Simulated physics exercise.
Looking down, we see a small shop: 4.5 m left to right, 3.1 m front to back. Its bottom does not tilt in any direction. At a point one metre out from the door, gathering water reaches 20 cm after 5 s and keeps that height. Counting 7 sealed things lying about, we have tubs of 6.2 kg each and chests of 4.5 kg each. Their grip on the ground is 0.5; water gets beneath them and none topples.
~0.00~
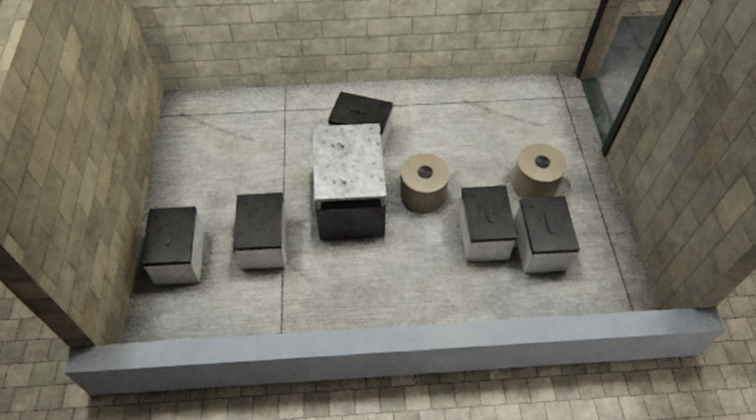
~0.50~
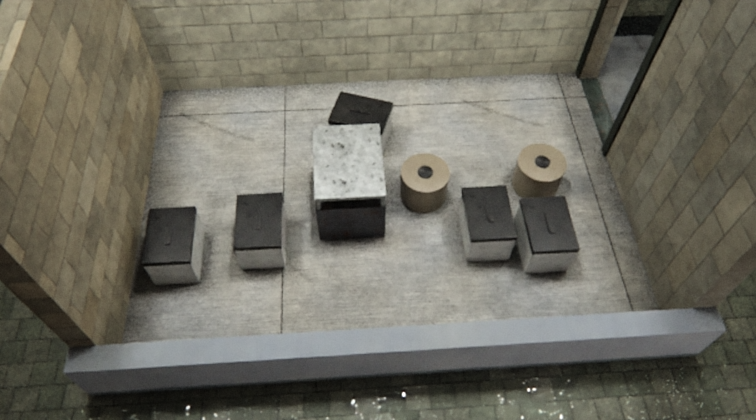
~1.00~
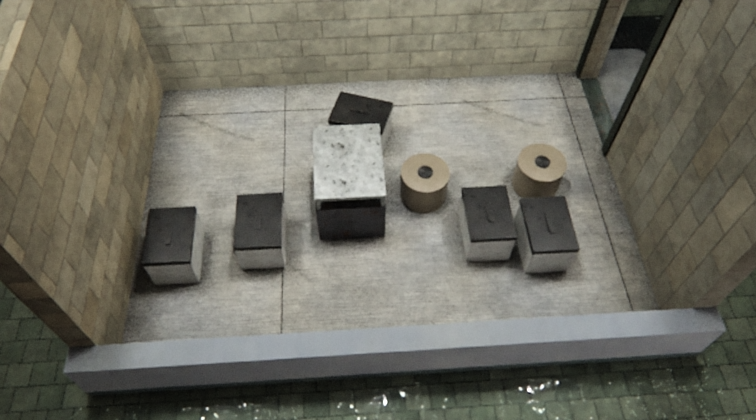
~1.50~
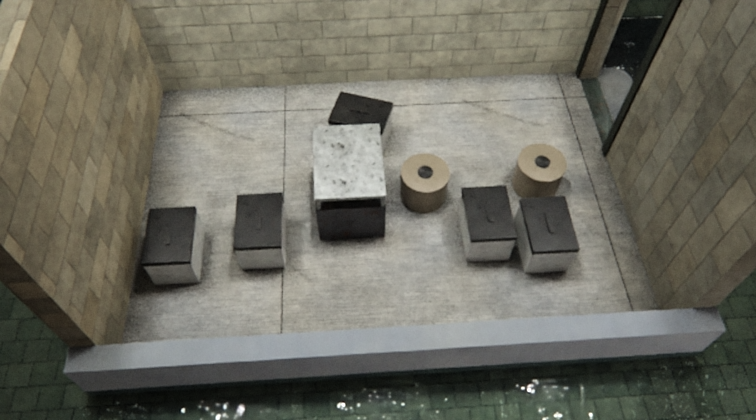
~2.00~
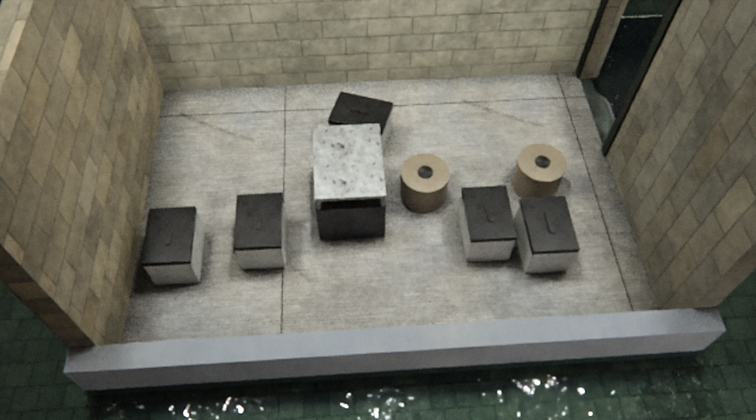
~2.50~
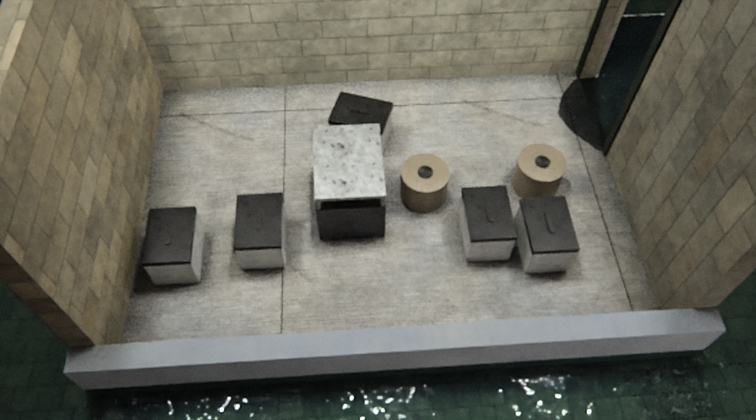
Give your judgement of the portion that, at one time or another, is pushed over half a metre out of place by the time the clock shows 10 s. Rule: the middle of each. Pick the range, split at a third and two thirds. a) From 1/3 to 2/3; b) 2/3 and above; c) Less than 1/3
From 1/3 to 2/3 (a).
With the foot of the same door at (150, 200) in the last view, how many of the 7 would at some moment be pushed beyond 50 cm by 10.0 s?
Then 3 of them would.
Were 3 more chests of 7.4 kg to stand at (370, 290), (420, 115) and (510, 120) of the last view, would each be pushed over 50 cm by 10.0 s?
Taking them in order, the first is within that distance, the second is beyond that distance and the third is beyond that distance.
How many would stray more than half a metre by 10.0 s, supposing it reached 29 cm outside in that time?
Count: 7.
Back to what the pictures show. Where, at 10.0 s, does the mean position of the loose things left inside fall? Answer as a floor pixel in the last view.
Roughly at (419, 266).
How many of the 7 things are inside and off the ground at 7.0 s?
0.
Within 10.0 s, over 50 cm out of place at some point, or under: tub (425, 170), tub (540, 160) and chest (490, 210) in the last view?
Beyond, within, within.
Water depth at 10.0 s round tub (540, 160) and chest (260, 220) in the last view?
About 3 and 4 cm.
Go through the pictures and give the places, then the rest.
In the first frame, a tub at (542, 162) rests on the ground; a chest at (489, 212) rests on the ground; 0.0 m2 under water; 0 of 7 have shifted.
In the second frame, a tub at (542, 162) rests on the ground; a chest at (489, 212), on the bottom; 0.0 m2 under water; 0 of 7 have shifted.
In the third frame, a tub at (542, 162), on the bottom; a chest at (489, 212) rests on the ground; water covers 0.0 m2; 0 of 7 have shifted.
In the fourth frame, a tub at (542, 162), on the bottom; a chest at (489, 212), on the bottom; 0.0 m2 under water; 0 of 7 have shifted.
In the fifth frame, a tub at (542, 162), on the bottom; a chest at (489, 212), on the bottom; 0.0 m2 under water; 0 of 7 have shifted.
In the sixth frame, a tub at (542, 162) rests on the ground; a chest at (489, 212), on the bottom; water covers 0.2 m2; 0 of 7 have shifted.
After 3.5 s 0 of 7 are over 50 cm from their spots; 0 afloat.
After 4.5 s 0 of 7 are over 50 cm from their spots; 0 afloat.
After 7.0 s 2 of 7 are over 50 cm from their spots; 0 afloat.
After 10.0 s 3 of 7 are over 50 cm from their spots, and 3 have been at some point; 6 afloat.
